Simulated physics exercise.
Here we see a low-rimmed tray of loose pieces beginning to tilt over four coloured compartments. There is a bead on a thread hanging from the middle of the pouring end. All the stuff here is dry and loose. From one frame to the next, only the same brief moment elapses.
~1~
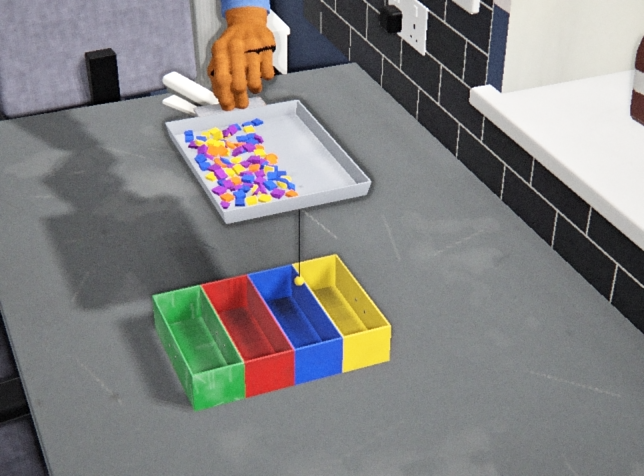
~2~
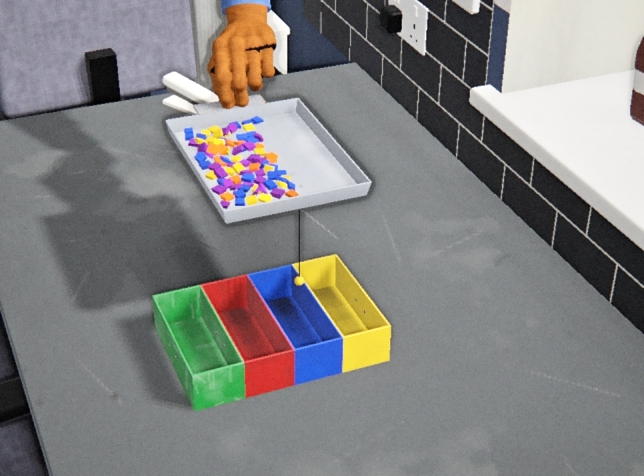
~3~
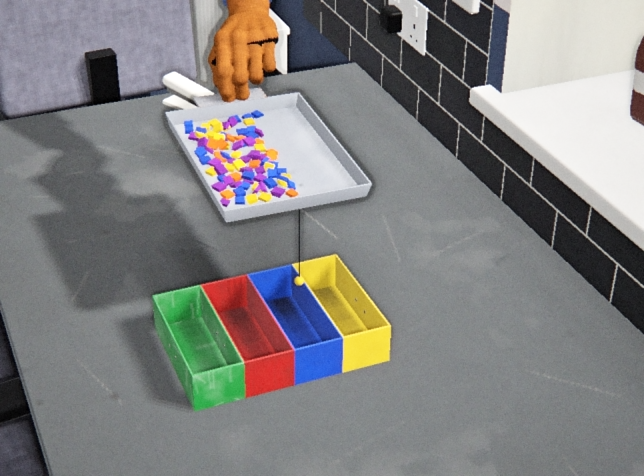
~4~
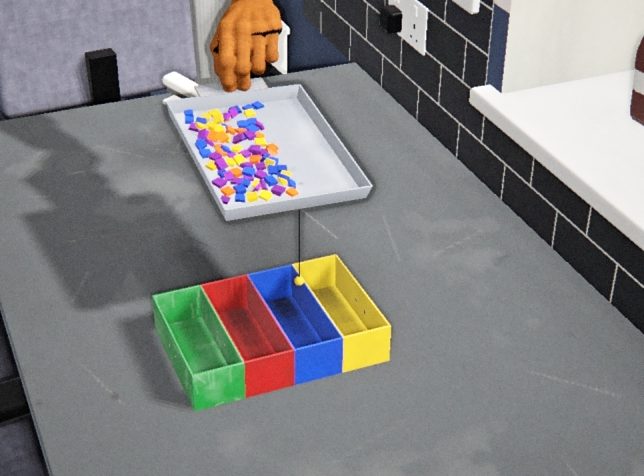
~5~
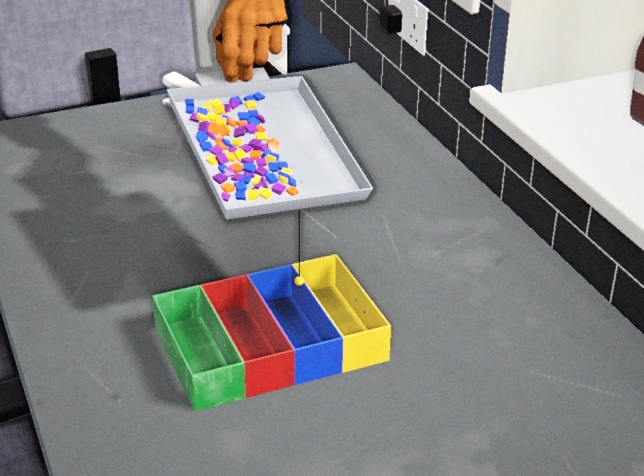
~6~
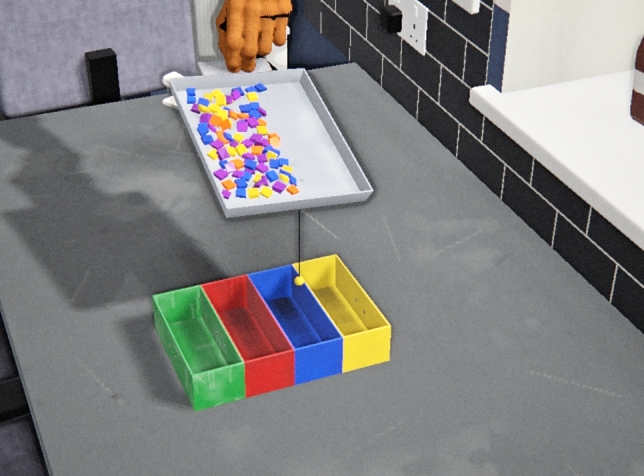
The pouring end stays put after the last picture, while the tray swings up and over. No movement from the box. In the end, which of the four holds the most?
The yellow cell holds the most.
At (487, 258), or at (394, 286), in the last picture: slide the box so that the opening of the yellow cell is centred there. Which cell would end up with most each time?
The green one first, the blue cell second.
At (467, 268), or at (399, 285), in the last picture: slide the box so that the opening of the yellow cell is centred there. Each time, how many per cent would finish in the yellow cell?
0 %, then 20 %.
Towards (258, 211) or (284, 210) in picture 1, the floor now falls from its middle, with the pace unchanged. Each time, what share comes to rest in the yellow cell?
In turn, 0 percent and then 10 percent.
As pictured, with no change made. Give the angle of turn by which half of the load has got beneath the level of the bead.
Roughly 110 degrees of turn.
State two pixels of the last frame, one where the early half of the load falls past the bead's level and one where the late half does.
First part (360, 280), rest (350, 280).
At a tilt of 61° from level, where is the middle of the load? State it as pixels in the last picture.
Roughly at (319, 180).
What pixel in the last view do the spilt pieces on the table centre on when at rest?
Look around pixel (395, 317).
Soon, tray tipped steeply; nearly all on the tray; a stray few falling or outside the box.
A while on, tray tipped right over; most on the tray; a small part in the yellow cell; a stray few in the blue cell; a small part falling or outside the box.
Towards the end, tray tipped past a quarter turn; about half in the yellow cell; a small part in the blue cell; about a third falling or outside the box.
Finally, tray tipped past a quarter turn; about half in the yellow cell; a small part in the blue cell; none in the green cell; none in the red cell; about a third outside the box.
